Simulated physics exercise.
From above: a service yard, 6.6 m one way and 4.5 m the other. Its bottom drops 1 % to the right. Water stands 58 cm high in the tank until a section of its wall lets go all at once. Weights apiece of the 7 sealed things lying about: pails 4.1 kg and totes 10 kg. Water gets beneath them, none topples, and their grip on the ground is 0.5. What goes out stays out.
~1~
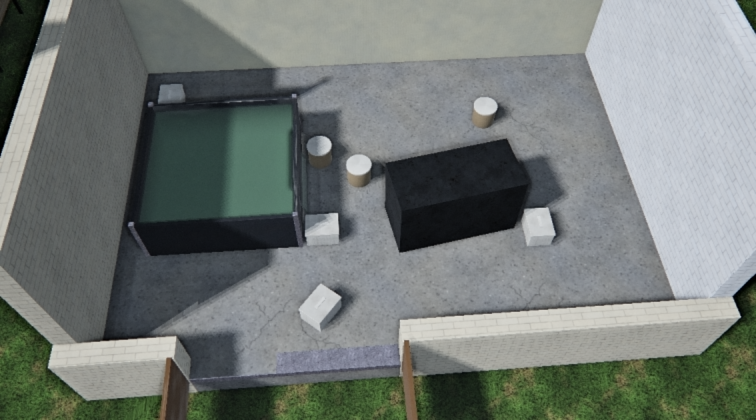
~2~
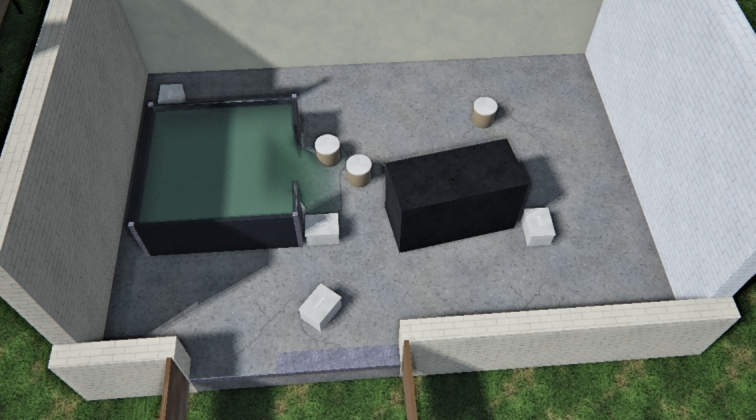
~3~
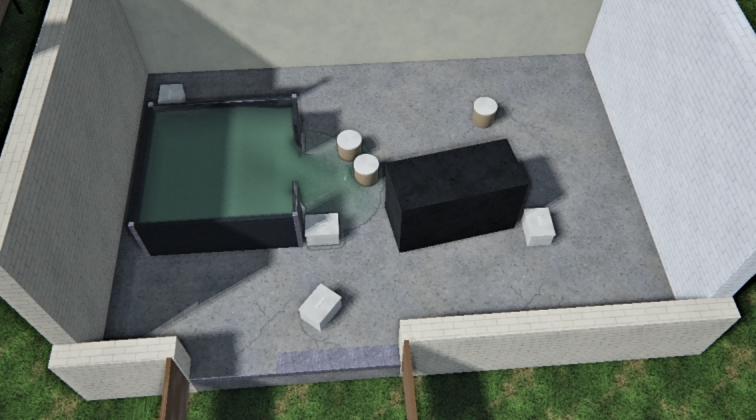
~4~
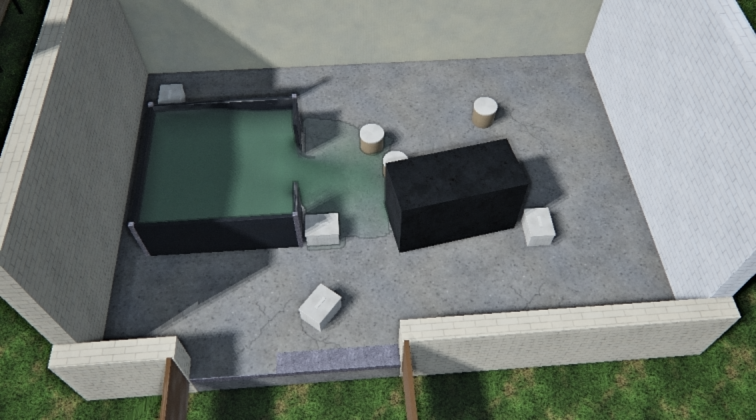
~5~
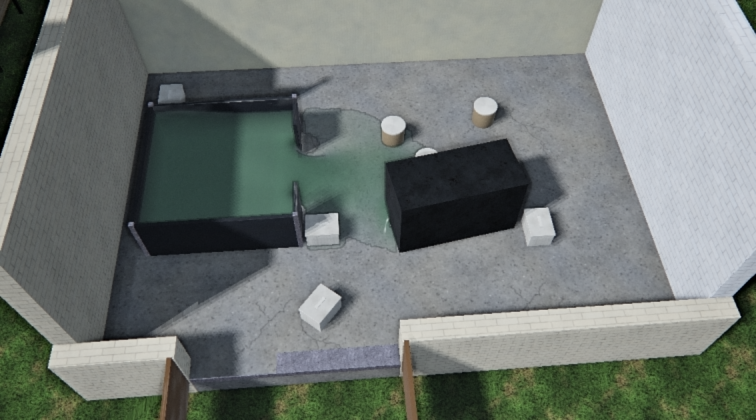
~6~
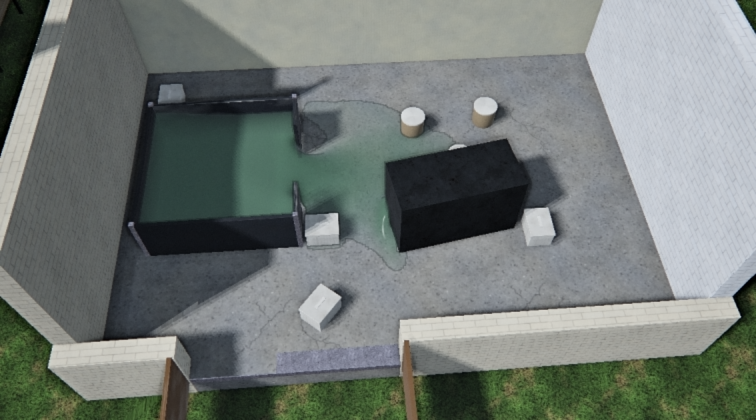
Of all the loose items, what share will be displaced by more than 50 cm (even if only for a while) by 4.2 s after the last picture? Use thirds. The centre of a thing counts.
Share: From one to two thirds.
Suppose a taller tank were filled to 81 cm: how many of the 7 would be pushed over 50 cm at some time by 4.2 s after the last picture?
Then 3.
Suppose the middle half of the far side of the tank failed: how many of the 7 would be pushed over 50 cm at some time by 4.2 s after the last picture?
Then 2.
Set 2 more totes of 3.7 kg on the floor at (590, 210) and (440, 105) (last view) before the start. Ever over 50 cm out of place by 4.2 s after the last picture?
In that order: Over, over.
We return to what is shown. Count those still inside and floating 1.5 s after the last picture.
I count 3.
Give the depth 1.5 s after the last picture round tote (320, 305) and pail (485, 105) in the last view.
About 2 and 11 cm.
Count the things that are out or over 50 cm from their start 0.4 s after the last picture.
I count 2.
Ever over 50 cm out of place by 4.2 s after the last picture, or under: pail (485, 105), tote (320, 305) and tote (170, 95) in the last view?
In that order: More, under, under.
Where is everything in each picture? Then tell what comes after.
In the first picture, a pail at (319, 145) rests on the ground; a pail at (359, 164), on the bottom; 3.3 m2 under water; 0 of 7 have shifted.
In the second picture, a pail at (327, 144), on the bottom, 11 cm from its start; a pail at (359, 164) rests on the ground; water covers 3.7 m2; 1 of 7 have shifted.
In the third picture, a pail at (349, 139) rests on the ground, 41 cm from its start; a pail at (366, 164), on the bottom, 10 cm from its start; water covers 4.4 m2; 2 of 7 have shifted.
In the fourth picture, a pail at (372, 133) rests on the ground, 72 cm from its start; a pail at (396, 161), on the bottom, 48 cm from its start; water covers 5.2 m2; 2 of 7 have shifted.
In the fifth picture, a pail at (393, 125) rests on the ground, 104 cm from its start; a pail at (427, 158), on the bottom, 90 cm from its start; 5.9 m2 under water; 2 of 7 have shifted.
In the sixth picture, a pail at (413, 116) rests on the ground, 135 cm from its start; a pail at (460, 154), on the bottom, 133 cm from its start; water covers 6.6 m2; 2 of 7 have shifted.
Then, 0.4 s after the last picture 2 of 7 are over 50 cm from their spots; 0 afloat.
Then, 1.5 s after the last picture 3 of 7 are over 50 cm from their spots; 3 afloat.
Then, 2.8 s after the last picture 3 of 7 are over 50 cm from their spots; 3 afloat.
Then, 4.2 s after the last picture 3 of 7 are over 50 cm from their spots, and 3 have been at some point; 3 afloat.
